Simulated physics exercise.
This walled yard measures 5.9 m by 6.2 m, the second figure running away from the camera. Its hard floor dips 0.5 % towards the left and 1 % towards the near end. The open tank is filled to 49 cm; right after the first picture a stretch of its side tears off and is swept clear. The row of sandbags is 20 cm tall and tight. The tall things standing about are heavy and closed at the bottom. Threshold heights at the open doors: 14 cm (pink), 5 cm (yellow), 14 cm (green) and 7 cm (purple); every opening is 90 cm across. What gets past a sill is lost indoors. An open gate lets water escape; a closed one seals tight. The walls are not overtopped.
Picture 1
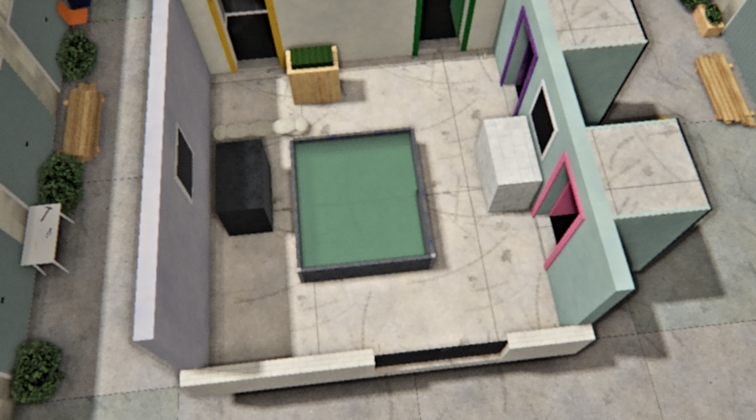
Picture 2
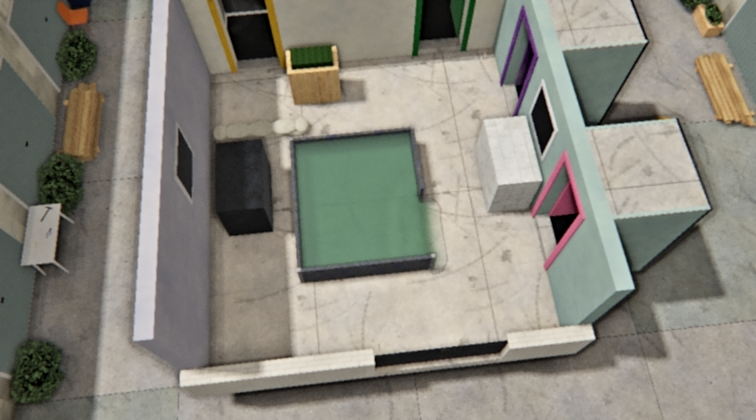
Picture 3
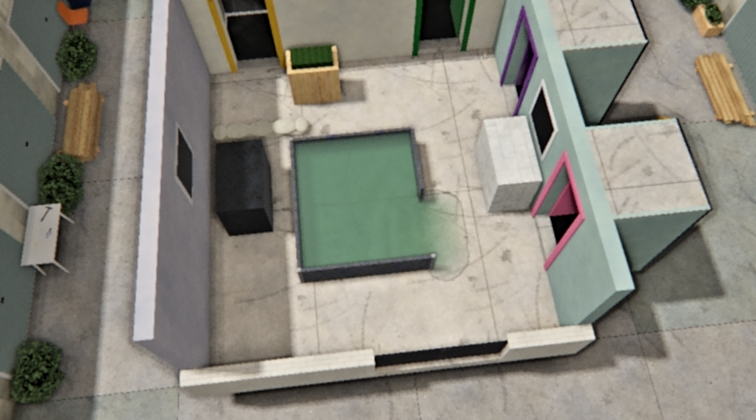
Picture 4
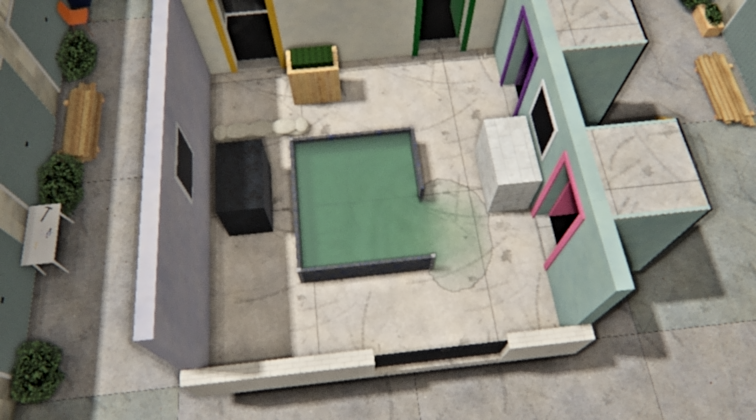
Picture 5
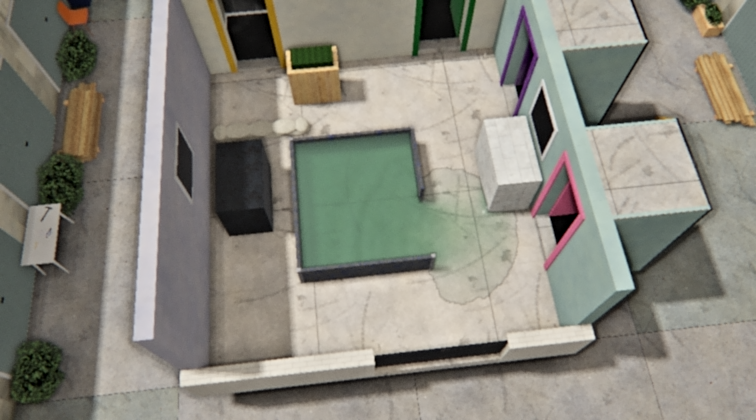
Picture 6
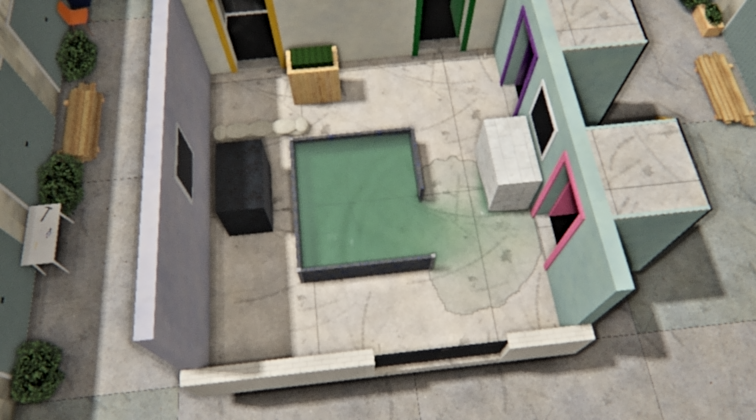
A walled yard with a pale, cracked floor is seen from high above, looking down over its low near wall. A dark-rimmed tank of green water sits in the middle, between a black box on the left and a white block on the right, with a wooden planter behind and yellow, green, purple and pink doorways around. Part of the tank's right side vanishes and water pours out, spreading thinly rightward and nearer across the floor, while the camera stays still.
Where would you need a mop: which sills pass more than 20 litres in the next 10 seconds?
Within that time: At the pink door it goes over the limit; at the yellow door it does not reach the limit; at the green door it stays under the limit; at the purple door it does not reach the limit.
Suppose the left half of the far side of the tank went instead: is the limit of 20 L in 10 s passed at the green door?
Against that limit: Green under.
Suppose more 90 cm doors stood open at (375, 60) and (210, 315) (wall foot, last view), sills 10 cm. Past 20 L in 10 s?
In that order: Below, over.
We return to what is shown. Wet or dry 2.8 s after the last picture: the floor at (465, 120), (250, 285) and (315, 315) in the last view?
In that order: Wet, still dry, still dry.
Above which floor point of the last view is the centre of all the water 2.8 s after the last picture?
At about (413, 223).
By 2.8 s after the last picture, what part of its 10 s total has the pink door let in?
About 75 per cent.
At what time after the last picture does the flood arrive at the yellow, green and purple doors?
Arrival: Yellow 4.5 s, green 2.0 s, purple 1.4 s.
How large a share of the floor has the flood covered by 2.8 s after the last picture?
Near 50 per cent is wet.
Then, 0.7 s after the last picture water covers 20 % of the floor and is deepest (29 cm) near (433, 249); pink door 23 cm at the sill, 31 L in, yellow door not reached, green door not reached, purple door not reached.
Then, 1.5 s after the last picture water covers 30 % of the floor and is deepest (37 cm) near (555, 337); pink door 31 cm at the sill, 103 L in, yellow door not reached, green door not reached, purple door 1 cm at the sill, 0 L in.
Then, 2.8 s after the last picture water covers 50 % of the floor and is deepest (28 cm) near (555, 337); pink door 24 cm at the sill, 211 L in, yellow door not reached, green door 5 cm at the sill, 0 L in, purple door 2 cm at the sill, 0 L in.
Then, 5.3 s after the last picture water covers 75 % of the floor and is deepest (22 cm) near (555, 337); pink door 17 cm at the sill, 275 L in, yellow door 2 cm at the sill, 0 L in, green door 6 cm at the sill, 0 L in, purple door 1 cm at the sill, 0 L in.
Then, 9.3 s after the last picture water covers 95 % of the floor and is deepest (16 cm) near (211, 377); pink door 10 cm at the sill, 283 L in, yellow door 2 cm at the sill, 0 L in, green door 3 cm at the sill, 0 L in, purple door 4 cm at the sill, 0 L in.
